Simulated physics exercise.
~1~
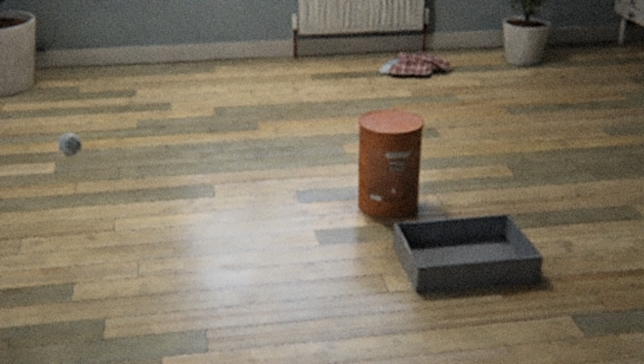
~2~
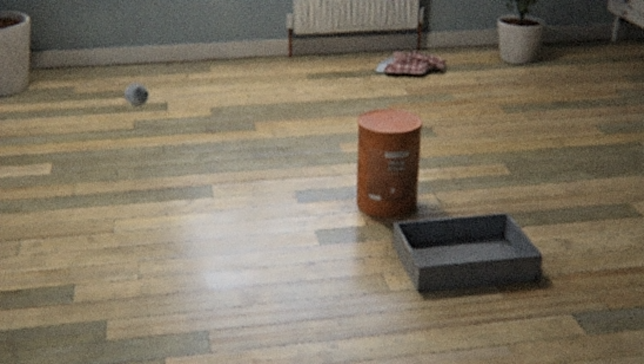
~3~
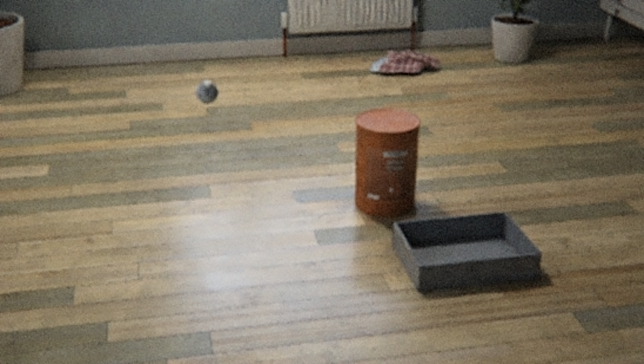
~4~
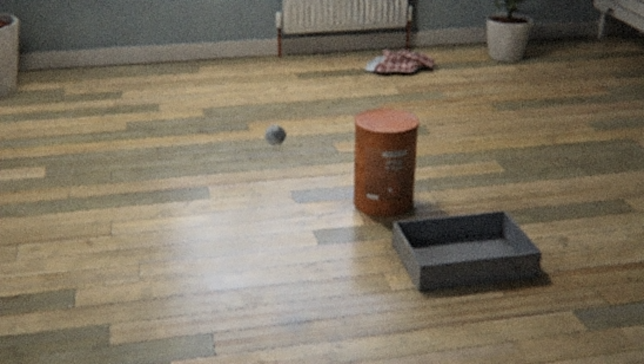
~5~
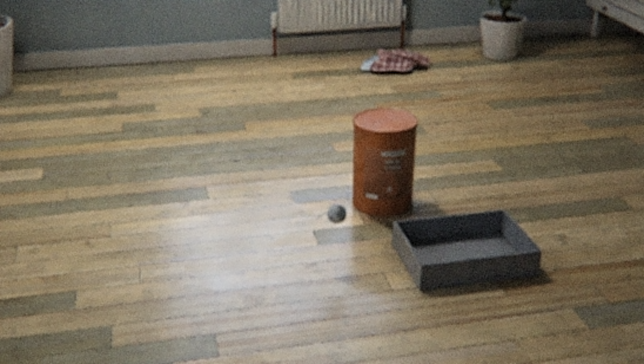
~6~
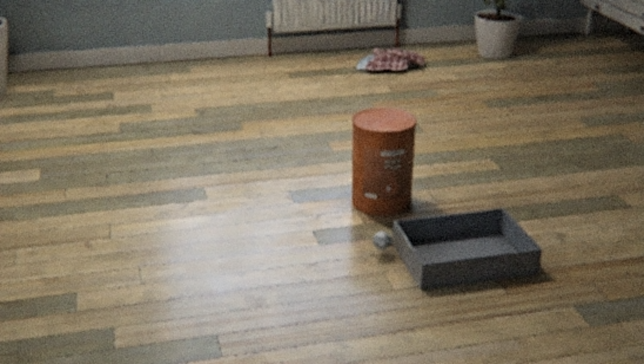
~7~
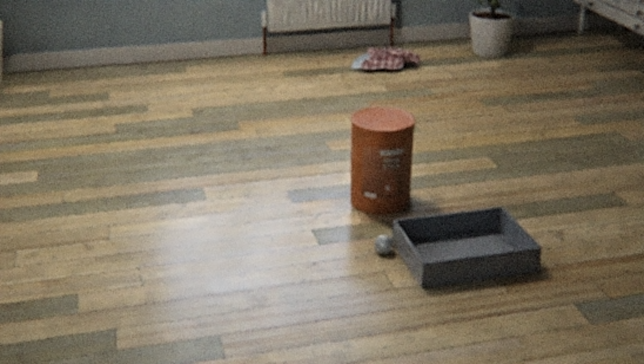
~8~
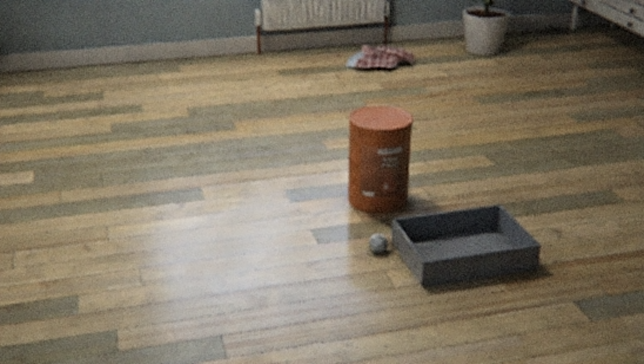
A small pale ball enters in flight on the left side of a wood-floored room, rising as it travels right. It levels off near the top of its arc, then curves down toward an orange pail and an open grey box. Passing in front of the pail, it keeps dropping to the right and arrives low beside the box's left side. There it stops travelling right, stays close to the box, and then shifts slightly back to the left. It ends on the floor just outside the box, while the pail stands in its place.
